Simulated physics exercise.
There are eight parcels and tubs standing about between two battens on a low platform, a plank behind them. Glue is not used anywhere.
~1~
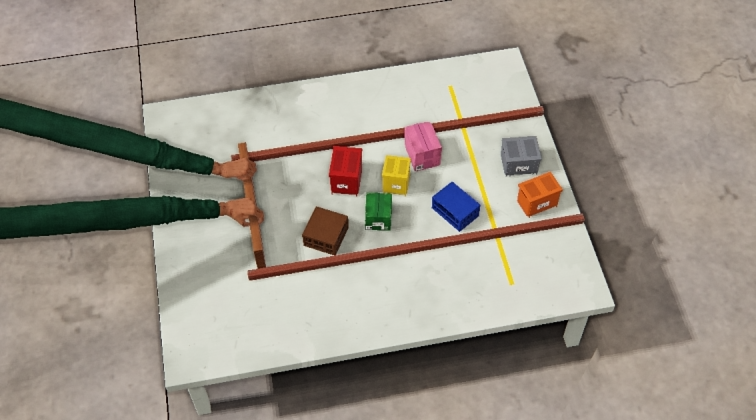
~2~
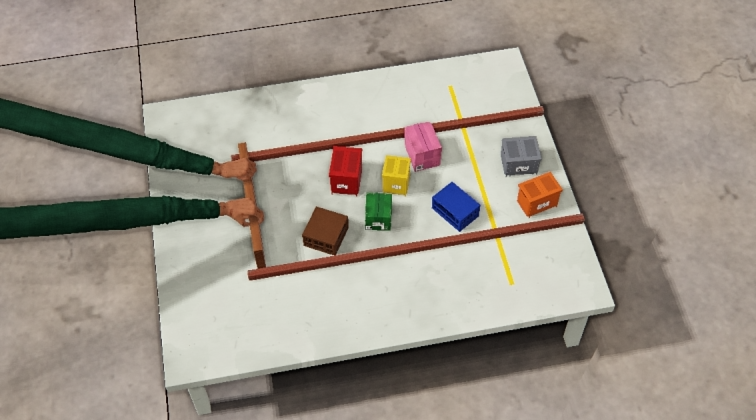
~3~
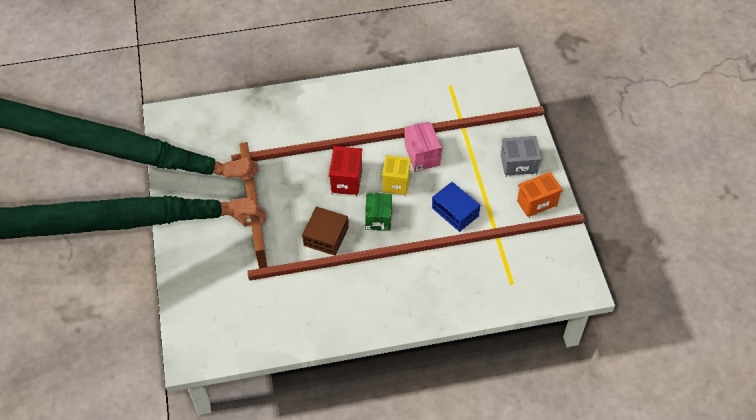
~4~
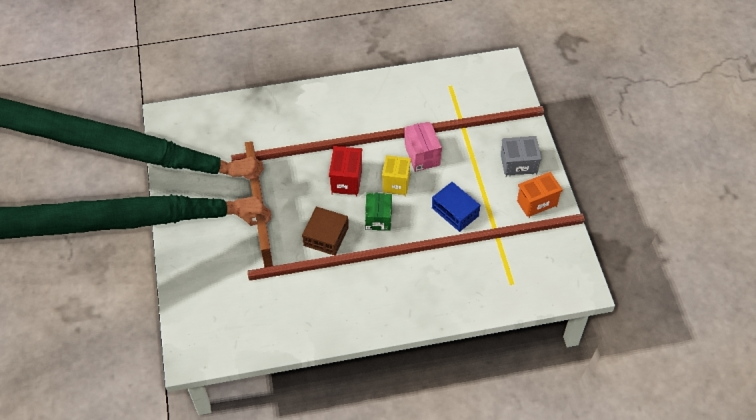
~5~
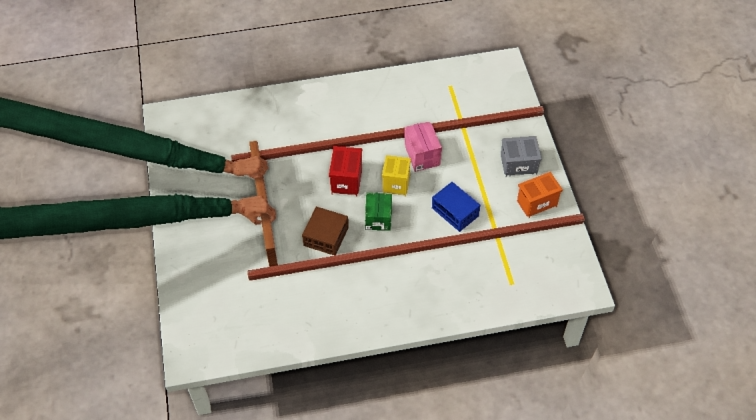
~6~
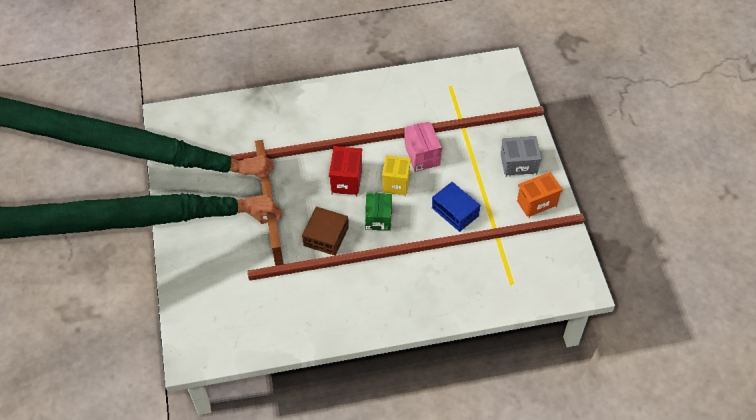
A wooden bar, gripped by two green-sleeved arms at the left of a pale low platform, stays almost still at first. The arms then slide it slightly rightward between two reddish battens, narrowing the gap to the brown and red boxes, while all eight coloured containers remain in place.
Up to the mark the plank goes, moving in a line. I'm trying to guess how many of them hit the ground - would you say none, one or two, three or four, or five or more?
I would say one or two.
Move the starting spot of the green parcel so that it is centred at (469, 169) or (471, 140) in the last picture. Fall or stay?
It keeps its place, then keeps its place.
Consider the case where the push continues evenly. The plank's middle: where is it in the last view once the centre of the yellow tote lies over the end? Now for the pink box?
Around (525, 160), then around (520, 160).
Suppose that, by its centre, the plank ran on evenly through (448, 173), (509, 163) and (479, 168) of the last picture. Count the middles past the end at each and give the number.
Respectively, 0, 3 and 1.
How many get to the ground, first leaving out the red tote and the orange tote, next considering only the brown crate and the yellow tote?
The first try gives 0, the second gives 0.
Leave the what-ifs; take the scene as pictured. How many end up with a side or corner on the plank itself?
Tally at the end: 2.
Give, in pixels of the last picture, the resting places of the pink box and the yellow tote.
The first one ends at (510, 131), the second at (518, 161).
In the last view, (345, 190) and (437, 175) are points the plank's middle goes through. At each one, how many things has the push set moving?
So far 3, and 7 at the second.
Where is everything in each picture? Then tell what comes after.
Orange tote (539, 195); grey tote (520, 156); blue crate (456, 207); plank (252, 205); tape (479, 178), in the first frame.
Grey tote (520, 156); green parcel (379, 212), in the second frame.
Blue crate (456, 207); red tote (346, 171), in the third frame.
Orange tote (539, 195); brown crate (326, 231), in the fourth frame.
Grey tote (520, 156); yellow tote (396, 176), in the fifth frame.
Orange tote (539, 195); grey tote (520, 156); blue crate (456, 207); plank (269, 202); tape (479, 178), in the sixth frame.
Early on, none off yet; orange tote at rest near (539, 195); grey tote at rest near (520, 156); blue crate at rest near (456, 207).
Finally, the number that fall off is one or two; lost, orange tote.
